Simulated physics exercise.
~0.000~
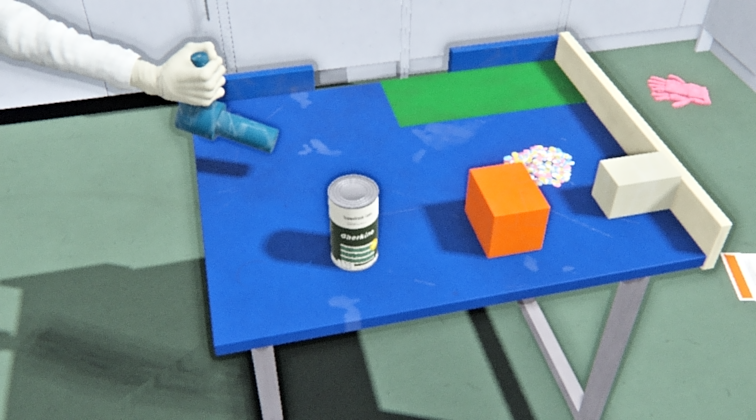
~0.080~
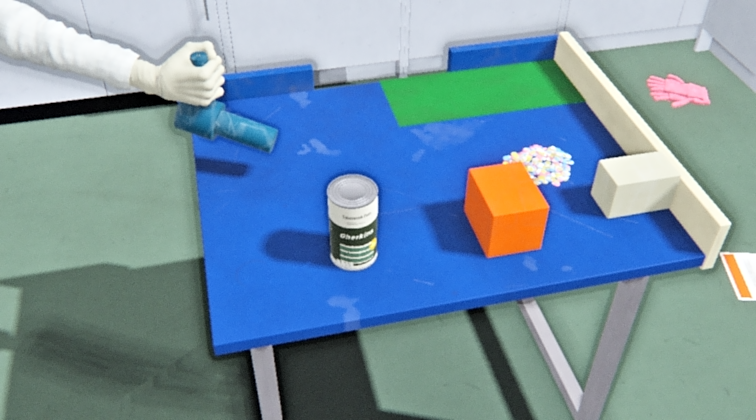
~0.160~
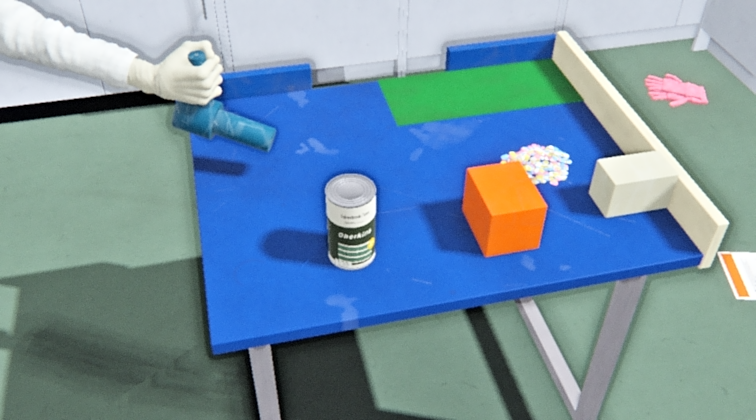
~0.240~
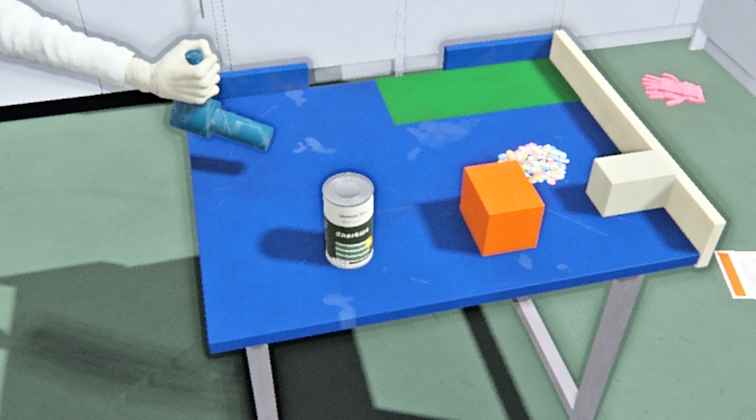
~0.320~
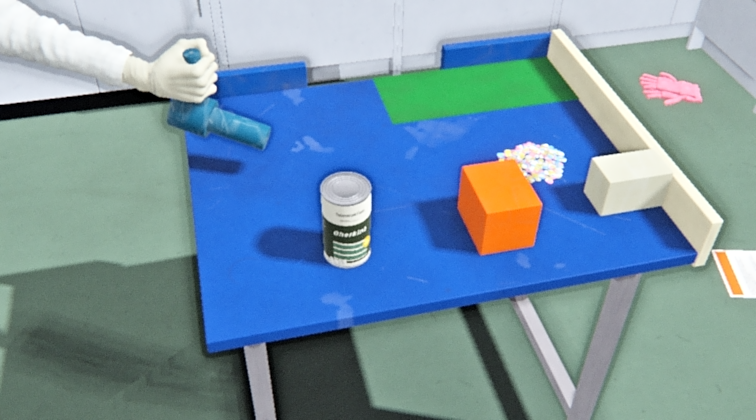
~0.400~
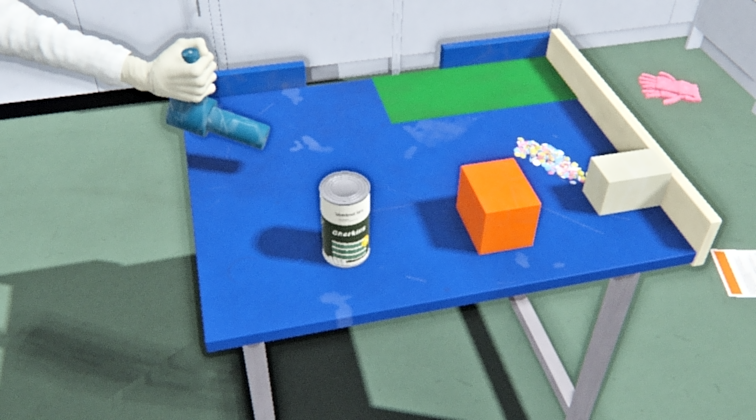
The footage shows a gloved hand holding a blue hair dryer over a blue table with a can, an orange block and a pile of pale paper dots, which stays still before many dots shift and spread toward the white block.
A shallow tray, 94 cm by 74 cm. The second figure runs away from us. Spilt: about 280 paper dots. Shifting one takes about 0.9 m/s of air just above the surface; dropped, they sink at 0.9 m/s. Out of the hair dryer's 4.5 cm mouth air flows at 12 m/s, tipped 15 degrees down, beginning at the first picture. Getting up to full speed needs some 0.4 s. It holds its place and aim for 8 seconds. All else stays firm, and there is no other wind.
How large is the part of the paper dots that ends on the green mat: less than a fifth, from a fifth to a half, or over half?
It's the bigger part.
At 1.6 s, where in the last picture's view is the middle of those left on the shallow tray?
Look about (545, 49) in the last picture.
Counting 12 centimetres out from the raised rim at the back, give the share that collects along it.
Around 90 in a hundred.
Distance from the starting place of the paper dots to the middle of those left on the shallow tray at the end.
The middle is roughly 45 cm from where it started.
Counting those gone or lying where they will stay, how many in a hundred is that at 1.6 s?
Estimated share: Close to 90 per cent.
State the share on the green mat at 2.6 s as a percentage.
It comes to around 70 %.
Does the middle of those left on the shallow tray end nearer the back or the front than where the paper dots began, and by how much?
Towards the back, some 40 cm.
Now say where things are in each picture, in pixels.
In the first picture, the middle of the paper dots is near (542, 167), none has stirred yet and the mouth of the hair dryer is at (275, 142).
In the second picture, the middle of the paper dots is near (541, 166), none has stirred yet and the green mat is centred on (481, 91).
In the third picture, the middle of the paper dots is near (539, 165), none has stirred yet, the top of a block is at (638, 167) and the top of a block is at (506, 187).
In the fourth picture, the middle of the paper dots is near (537, 164) and none has stirred yet.
In the fifth picture, the middle of the paper dots is near (534, 164) and none has stirred yet.
In the sixth picture, the middle of the paper dots is near (550, 157), the farthest in sight from the hair dryer is at (584, 178) and about 60 % have left their places.
After 1.6 s the count stands so, 70 % are on the green mat; the middle of those still in play is near (545, 49).
After 2.6 s the count stands so, 71 % are on the green mat; the middle of those still in play is near (545, 49).
After 4.4 s the count stands so, 71 % are on the green mat; the middle of those still in play is near (545, 49).
After 8.0 s, at the end, 71 % are on the green mat; the middle of those still in play is near (545, 49).
